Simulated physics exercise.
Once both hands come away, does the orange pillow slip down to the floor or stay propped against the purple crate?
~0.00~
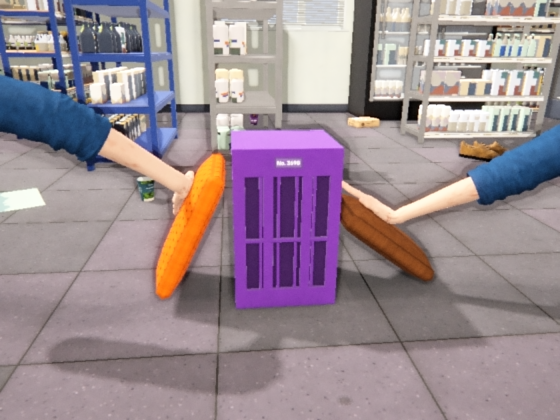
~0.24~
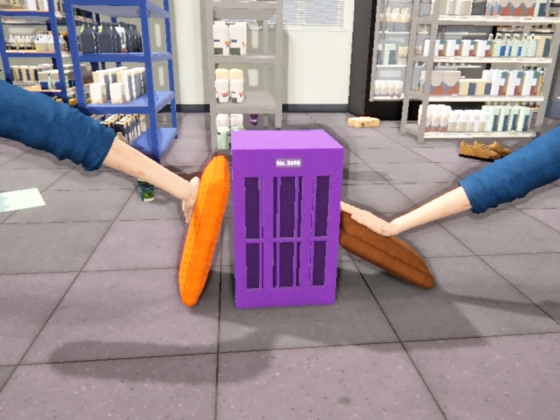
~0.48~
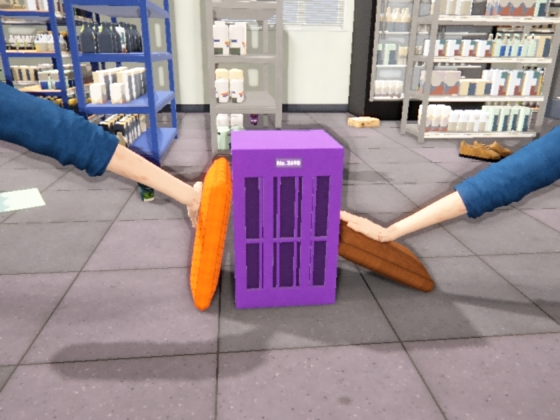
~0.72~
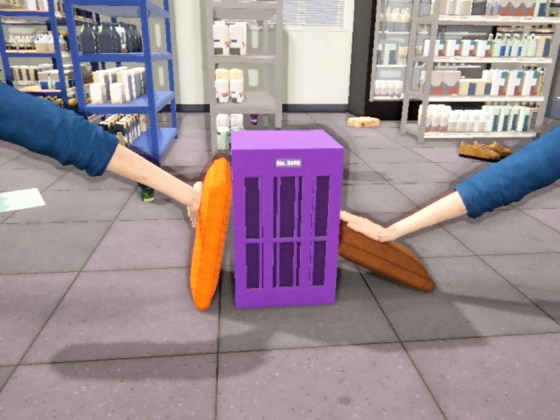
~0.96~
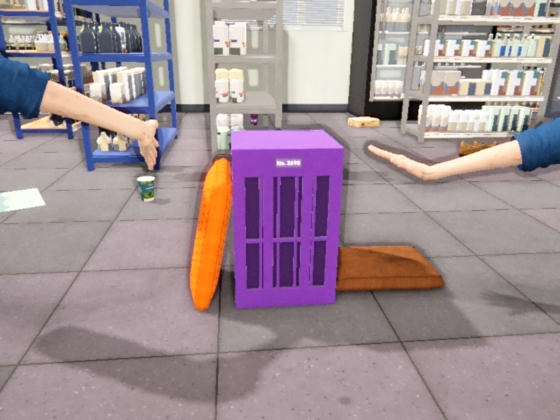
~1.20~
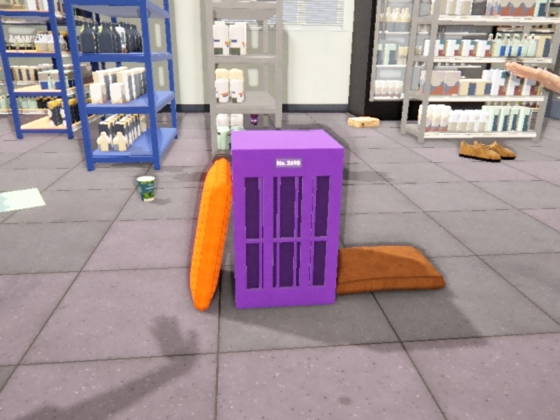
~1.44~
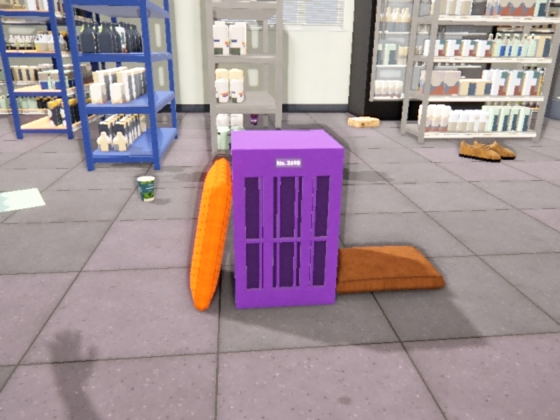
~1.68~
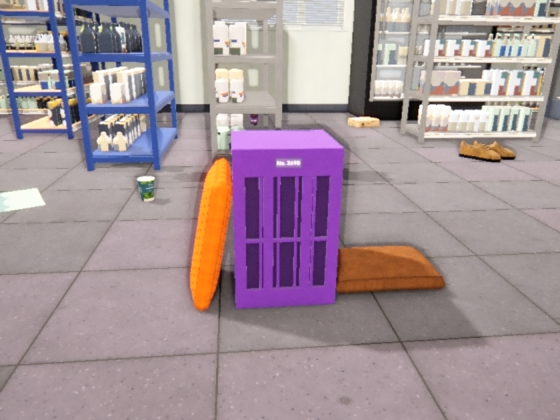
The orange pillow stays propped up against the crate. It is the brown soft bag on the other side that slips and lies down.
